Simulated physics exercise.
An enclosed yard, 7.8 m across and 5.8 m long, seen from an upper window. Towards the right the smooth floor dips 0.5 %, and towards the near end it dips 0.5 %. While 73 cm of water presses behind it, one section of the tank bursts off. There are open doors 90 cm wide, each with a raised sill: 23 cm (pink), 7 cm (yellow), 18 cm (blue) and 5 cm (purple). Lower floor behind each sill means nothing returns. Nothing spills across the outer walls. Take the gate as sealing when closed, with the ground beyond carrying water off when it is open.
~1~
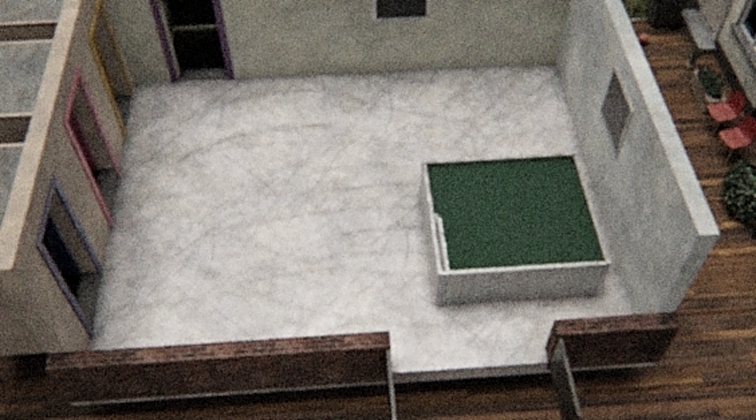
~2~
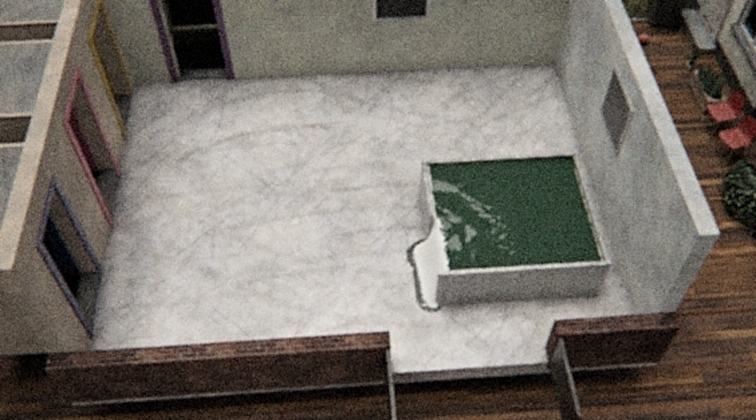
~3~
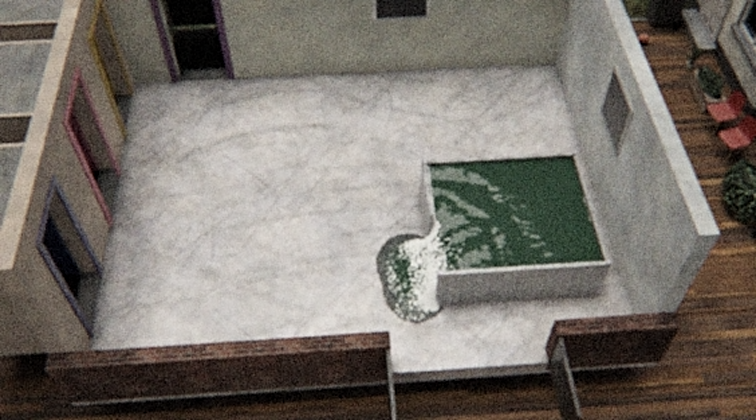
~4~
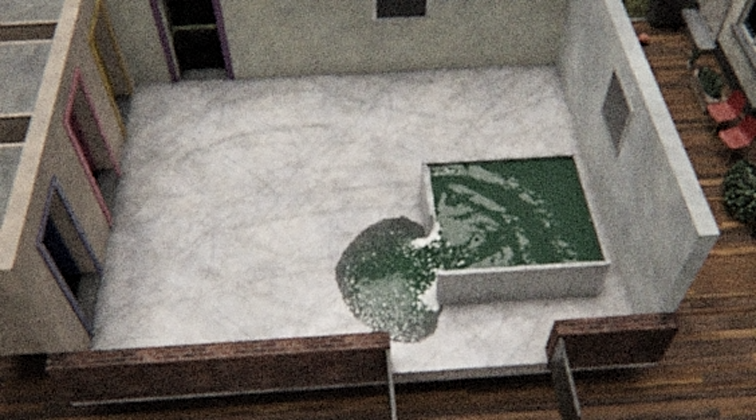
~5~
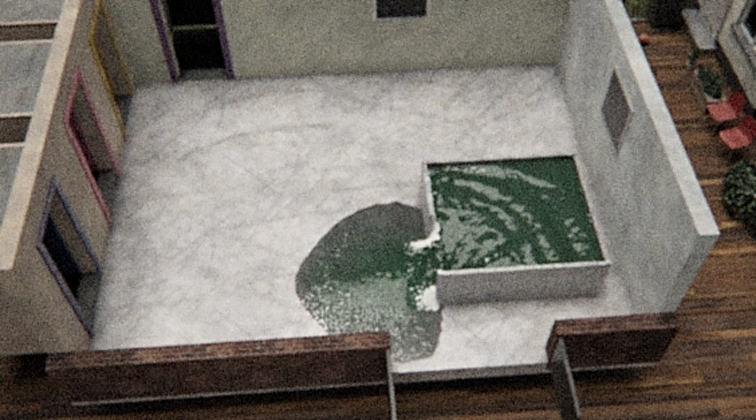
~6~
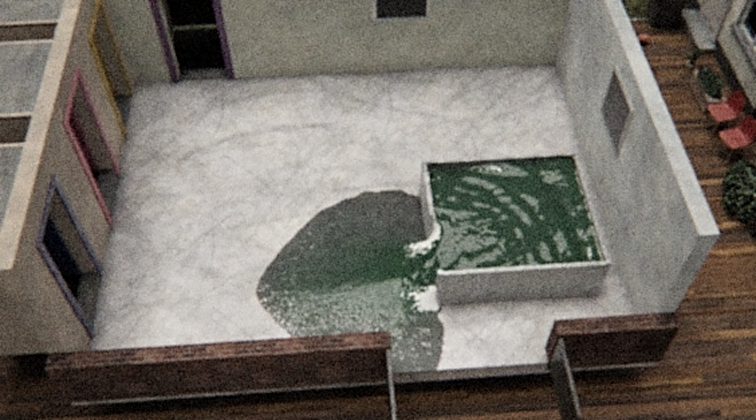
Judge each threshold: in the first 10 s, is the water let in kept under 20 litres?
At the pink door the limit will hold; at the yellow door the limit will be broken; at the blue door the limit will be broken; at the purple door the limit will be broken.
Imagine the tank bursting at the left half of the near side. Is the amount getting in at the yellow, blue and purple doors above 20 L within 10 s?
In that case, yellow door: Less than that, blue door: Less than that, purple door: Less than that.
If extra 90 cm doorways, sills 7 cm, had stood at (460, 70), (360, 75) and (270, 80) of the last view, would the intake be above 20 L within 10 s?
Note, doorways in listed order: Stays short, stays short, goes beyond.
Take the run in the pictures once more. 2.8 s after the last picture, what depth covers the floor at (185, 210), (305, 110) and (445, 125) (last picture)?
Spot one 4 cm, spot two 0 cm, spot three 0 cm.
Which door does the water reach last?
It's the purple door that comes last.
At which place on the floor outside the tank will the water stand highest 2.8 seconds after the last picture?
Spot: Approx. (104, 341).
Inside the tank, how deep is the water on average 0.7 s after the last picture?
The mean depth is around 53 cm.
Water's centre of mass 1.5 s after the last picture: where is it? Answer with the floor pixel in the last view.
Roughly (402, 263) in the last picture.
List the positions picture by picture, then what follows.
In the first frame, the tank at (511, 213) is whole and still, 73 cm deep.
In the second frame, the front is at (427, 306), 0.6 m from the gap at (436, 265); 0.2 m2 of floor is under water; 73 cm left at the back of the tank.
In the third frame, the front is at (381, 261), 0.8 m from the gap at (436, 265); 0.8 m2 of floor is under water; 73 cm left at the back of the tank.
In the fourth frame, the front is at (342, 266), 1.4 m from the gap at (435, 266); 2.1 m2 of floor is under water; 73 cm left at the back of the tank.
In the fifth frame, water pours out at (435, 266) and has run 2.0 m, to (303, 292); typically 5 cm deep outside, 73 cm at the tank's back.
In the sixth frame, water pours out at (435, 265) and has run 2.5 m, to (266, 298); typically 5 cm deep outside, 71 cm at the tank's back.
Then, 0.7 s after the last picture water covers 30 % of the floor and is deepest (41 cm) near (427, 278); pink door not reached, yellow door not reached, blue door not reached, purple door not reached.
Then, 1.5 s after the last picture water covers 40 % of the floor and is deepest (43 cm) near (100, 364); pink door 8 cm at the sill, 0 L in, yellow door not reached, blue door 26 cm at the sill, 0 L in, purple door not reached.
Then, 2.8 s after the last picture water covers 50 % of the floor and is deepest (30 cm) near (104, 341); pink door 18 cm at the sill, 0 L in, yellow door 8 cm at the sill, 0 L in, blue door 30 cm at the sill, 75 L in, purple door not reached.
Then, 5.3 s after the last picture water covers 60 % of the floor and is deepest (19 cm) near (95, 319); pink door 10 cm at the sill, 0 L in, yellow door 11 cm at the sill, 15 L in, blue door 19 cm at the sill, 111 L in, purple door 16 cm at the sill, 73 L in.
Then, 9.3 s after the last picture water covers 90 % of the floor and is deepest (11 cm) near (147, 135); pink door 7 cm at the sill, 0 L in, yellow door 11 cm at the sill, 72 L in, blue door 7 cm at the sill, 112 L in, purple door 11 cm at the sill, 208 L in.
